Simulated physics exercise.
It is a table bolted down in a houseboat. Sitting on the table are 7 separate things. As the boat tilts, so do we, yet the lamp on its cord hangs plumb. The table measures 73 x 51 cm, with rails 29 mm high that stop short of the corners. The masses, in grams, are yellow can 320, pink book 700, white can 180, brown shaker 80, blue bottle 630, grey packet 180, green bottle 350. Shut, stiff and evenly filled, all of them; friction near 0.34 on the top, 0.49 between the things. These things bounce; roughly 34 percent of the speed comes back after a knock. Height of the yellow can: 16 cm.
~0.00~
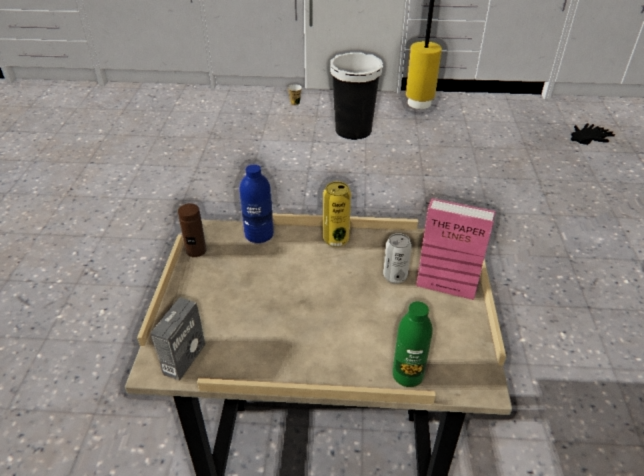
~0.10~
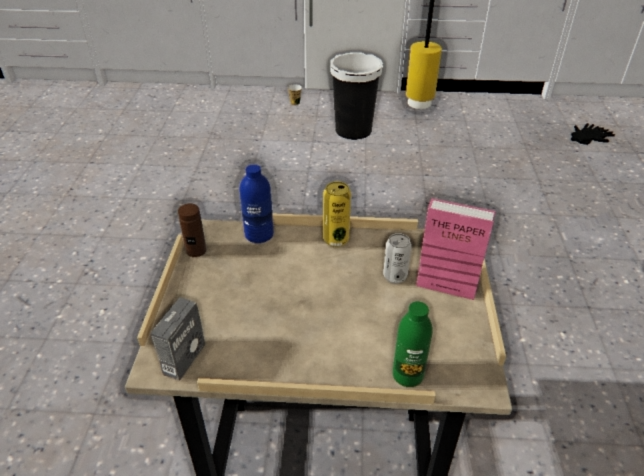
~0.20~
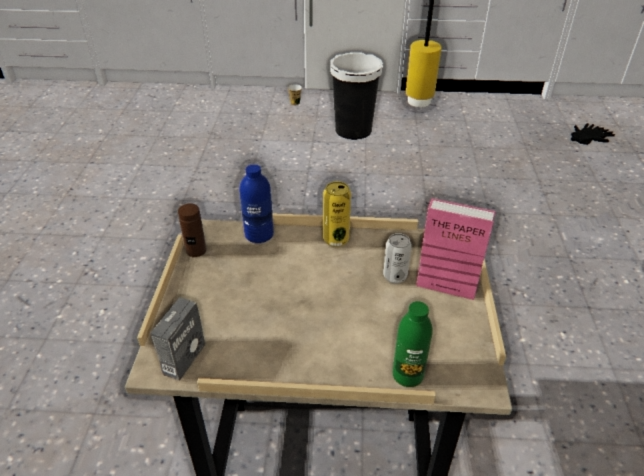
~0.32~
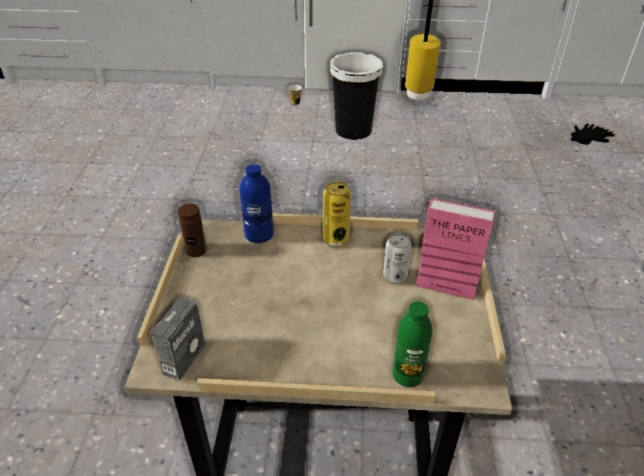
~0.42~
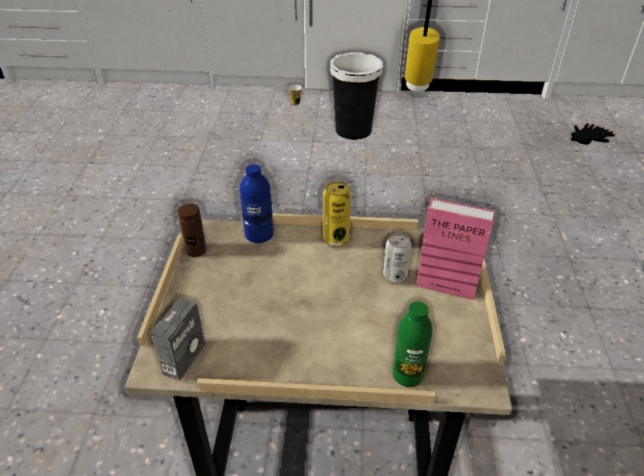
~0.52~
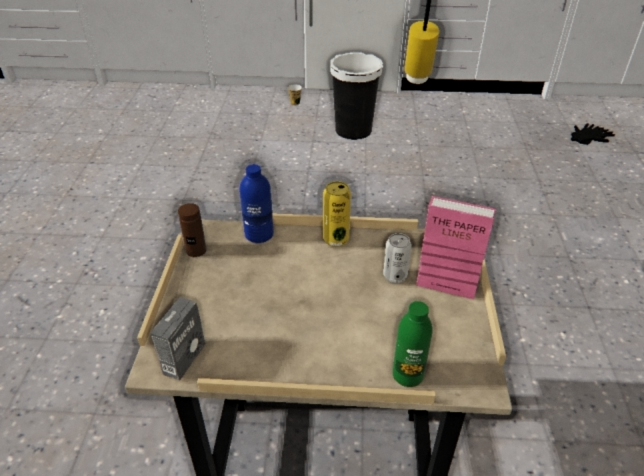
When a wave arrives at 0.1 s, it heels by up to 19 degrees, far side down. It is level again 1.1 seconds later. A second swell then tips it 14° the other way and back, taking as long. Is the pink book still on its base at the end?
It loses its balance.
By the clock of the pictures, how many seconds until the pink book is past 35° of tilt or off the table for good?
I'd say around the 0.7 s mark.
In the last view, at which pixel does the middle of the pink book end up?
Somewhere around (516, 339).
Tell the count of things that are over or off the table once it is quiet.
That gives 1.
After 1.02 s, heel 5°, far side down; pink book now off the table.
After 1.32 s, heel 2°, near side down.
After 1.82 s, heel 14°, near side down.
In the end (2.8 s), off the table and tipped over, pink book; the other 6 under 5 cm from the start. At the end, from the last picture's camera, pink book near (516, 339).
